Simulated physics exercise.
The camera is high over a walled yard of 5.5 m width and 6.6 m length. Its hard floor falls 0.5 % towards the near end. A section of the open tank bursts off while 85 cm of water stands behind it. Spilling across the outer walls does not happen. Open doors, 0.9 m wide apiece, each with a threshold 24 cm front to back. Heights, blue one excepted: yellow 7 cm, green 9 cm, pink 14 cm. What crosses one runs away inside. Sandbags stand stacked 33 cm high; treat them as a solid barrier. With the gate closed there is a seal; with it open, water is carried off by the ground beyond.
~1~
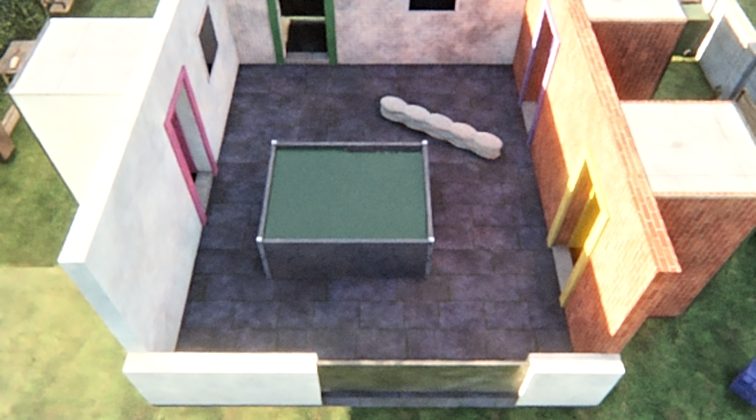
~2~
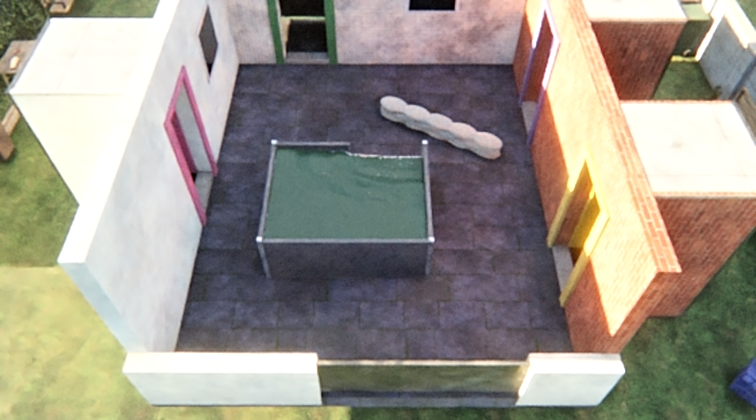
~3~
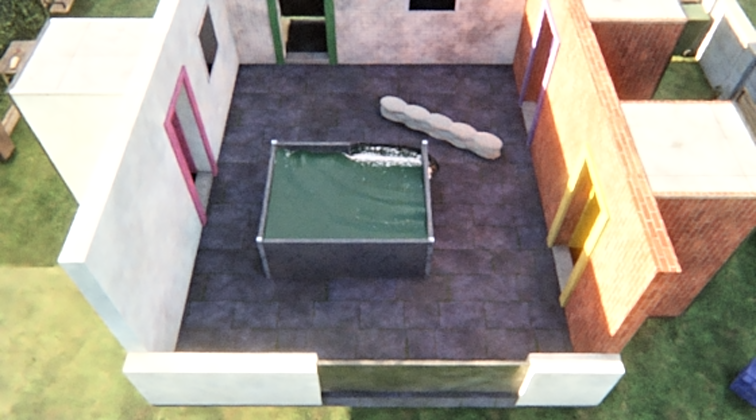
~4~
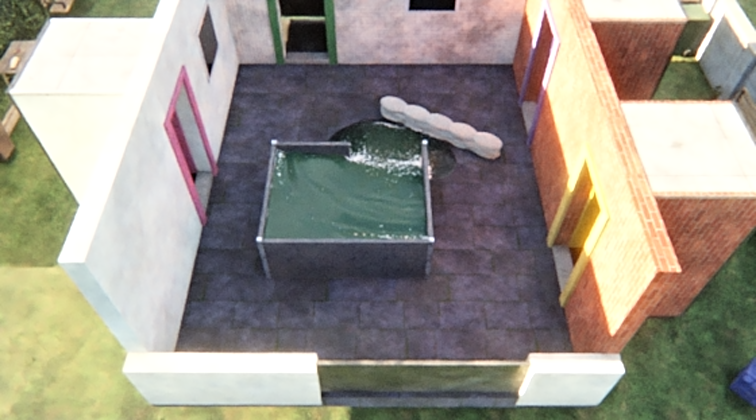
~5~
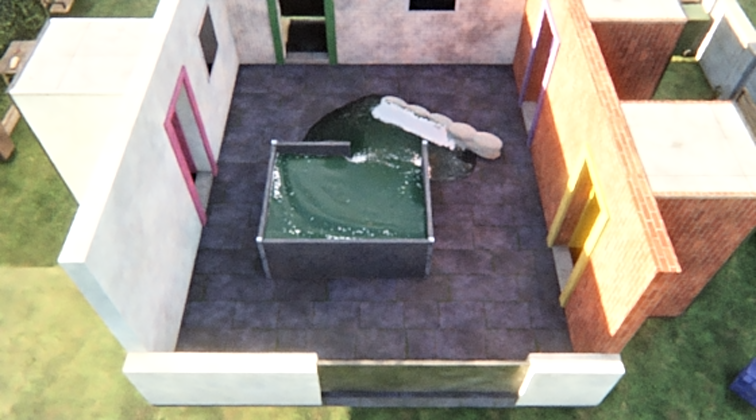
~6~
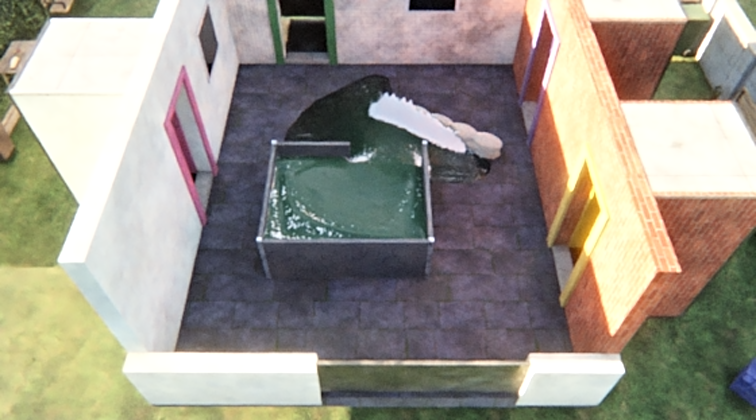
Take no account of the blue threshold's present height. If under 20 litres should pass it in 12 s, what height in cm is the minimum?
The minimum is around 7.5 cm.
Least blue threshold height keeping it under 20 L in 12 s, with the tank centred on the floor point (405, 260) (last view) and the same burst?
Minimum: Approx. 10.0 cm.
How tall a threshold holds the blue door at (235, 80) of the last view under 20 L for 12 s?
Roughly 35 cm, give or take.
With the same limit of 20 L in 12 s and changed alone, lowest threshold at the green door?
Green door - some 26 centimetres.
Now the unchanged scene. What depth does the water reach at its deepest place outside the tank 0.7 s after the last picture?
About 58 cm at most.
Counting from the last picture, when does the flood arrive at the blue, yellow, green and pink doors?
Front arrival: Blue 1.1 seconds, yellow 1.3 seconds, green 0.4 seconds, pink 2.4 seconds.
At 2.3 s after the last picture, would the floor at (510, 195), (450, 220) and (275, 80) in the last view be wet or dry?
Status: Submerged / submerged / submerged.
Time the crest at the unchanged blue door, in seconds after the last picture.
Roughly 5.0 s.
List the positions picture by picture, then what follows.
The open tank at (348, 192) is whole and still, 85 cm deep; the blue door at (537, 81) is dry, in the first frame.
The front is at a hidden place, 0.3 m from the gap on the far side; 0.4 m2 of floor is wet, 85 cm left at the back, in the second frame.
The front is at a hidden place, 0.8 m from the gap on the far side; 1.1 m2 of floor is wet, 85 cm left at the back, in the third frame.
Water pours out on the far side and has run 1.5 m, to (374, 122); about 10 cm deep outside, 83 cm at the back, in the fourth frame.
The front is at (374, 97), 2.1 m from the gap on the far side; 3.9 m2 of floor is wet, 74 cm left at the back, in the fifth frame.
Water pours out on the far side and has run 2.7 m, to (371, 79); about 6 cm deep outside, 72 cm at the back; 1.2 m in a straight line remain to the blue door at (537, 81), in the sixth frame.
Then, 0.7 s after the last picture water covers 30 % of the floor, deepest (58 cm) near (413, 131); it has not reached the blue door.
Then, 2.3 s after the last picture water covers 55 % of the floor, deepest (38 cm) near (239, 67); 6 cm at the blue door, 0 litres in over its 16 cm threshold.
Then, 11.3 s after the last picture water covers 95 % of the floor, deepest (16 cm) near (169, 380); 6 cm at the blue door, 0 litres in over its 16 cm threshold.
At the blue door as built, the water peaked near 13 cm, 5.1 s after the last picture.
With a threshold of 6 cm, 40 litres would have come in within the 12 s; with 9.5 cm, 6 litres. So under 20 litres takes about 7.5 cm.
